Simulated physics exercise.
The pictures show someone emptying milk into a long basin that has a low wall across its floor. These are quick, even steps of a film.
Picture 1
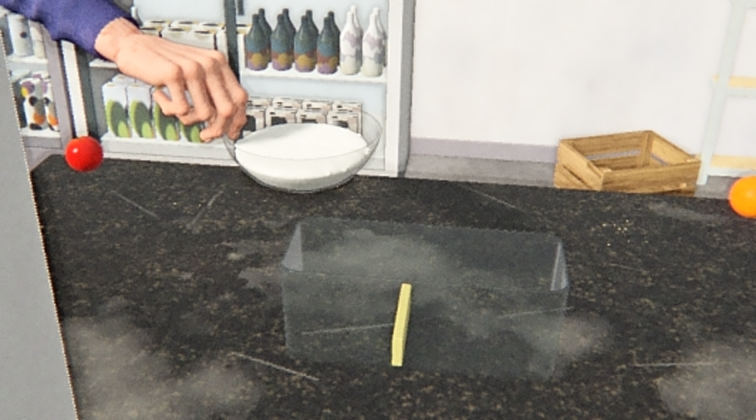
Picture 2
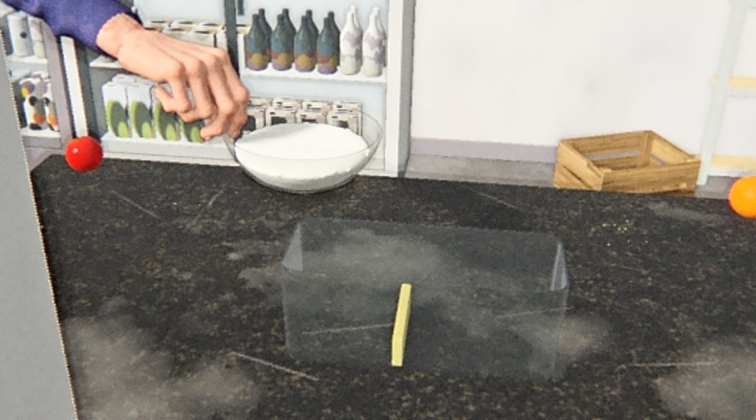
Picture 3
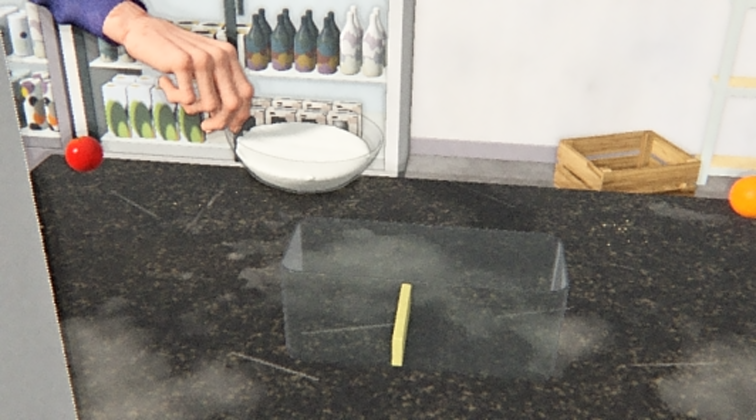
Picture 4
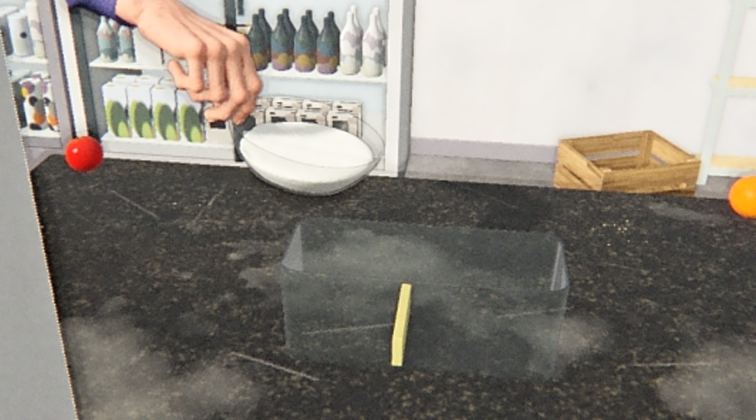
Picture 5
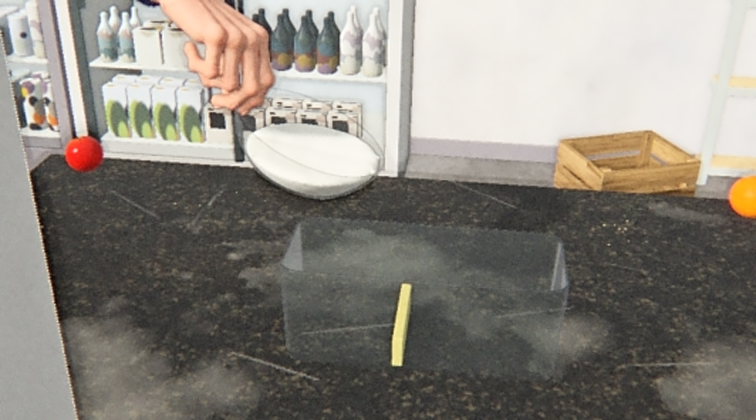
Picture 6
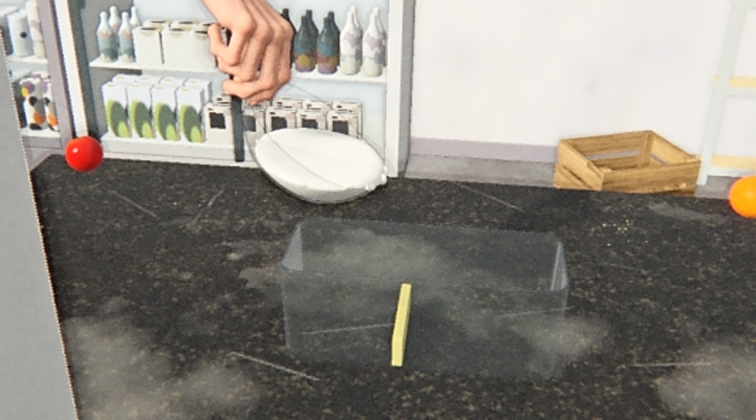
The clip opens on a hand holding a glass bowl of white liquid above a dark speckled counter, behind a clear basin with a low yellow wall across its floor. The bowl stays almost level at first, then the hand rises and moves right, tilting the bowl steadily further down to the right.
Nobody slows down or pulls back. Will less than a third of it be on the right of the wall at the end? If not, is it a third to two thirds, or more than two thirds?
I reckon what ends right of the wall lands in the middle band of a third to two thirds.
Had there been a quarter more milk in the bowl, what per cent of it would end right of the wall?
Close to 55 per cent, more or less.
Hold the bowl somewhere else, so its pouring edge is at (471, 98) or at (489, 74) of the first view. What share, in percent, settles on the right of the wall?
It comes out at around 80 percent and then around 75 percent.
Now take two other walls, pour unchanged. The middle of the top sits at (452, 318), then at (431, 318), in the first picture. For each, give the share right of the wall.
It works out to around 20 per cent for the first and around 25 per cent for the second.
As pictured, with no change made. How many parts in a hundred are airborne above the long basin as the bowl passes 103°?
Share out of both vessels: Approx. 5 %.
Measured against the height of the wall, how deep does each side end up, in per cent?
30 per cent for the left part, 30 for the right.
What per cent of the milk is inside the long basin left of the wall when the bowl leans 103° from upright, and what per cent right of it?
Near 35 in a hundred left, near 60 in a hundred right.
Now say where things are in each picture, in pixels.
The first picture shows tilt 0°; pouring edge (380, 135); surface from (238, 141) to (371, 150); the long basin's rim runs from (290, 243) to (564, 264); the wall's top is at (403, 311).
The second picture shows tilt 2°; pouring edge (381, 137); surface from (238, 140) to (372, 150).
The third picture shows tilt 6°; pouring edge (382, 143); surface from (239, 138) to (372, 153).
The fourth picture shows tilt 14°; pouring edge (383, 153); surface from (243, 135) to (375, 157).
The fifth picture shows tilt 24°; pouring edge (382, 166); surface from (249, 135) to (380, 162).
The sixth picture shows tilt 35°; pouring edge (378, 180); surface from (258, 140) to (366, 163); 5 per cent is over the edge.
A moment on, the bowl is tipped right over and 0 per cent is still to pour, 37 is left of the wall and 58 right of it.
Next, the bowl is tipped right over and 0 per cent is still to pour, 37 is left of the wall and 57 right of it.
Then the bowl is tipped right over and 0 per cent is still to pour, 39 is left of the wall and 59 right of it.
Later the bowl is tipped right over and 0 per cent is still to pour, 40 is left of the wall and 59 right of it.
In the end 40 per cent lies left of the wall, 59 right of it and 2 outside.
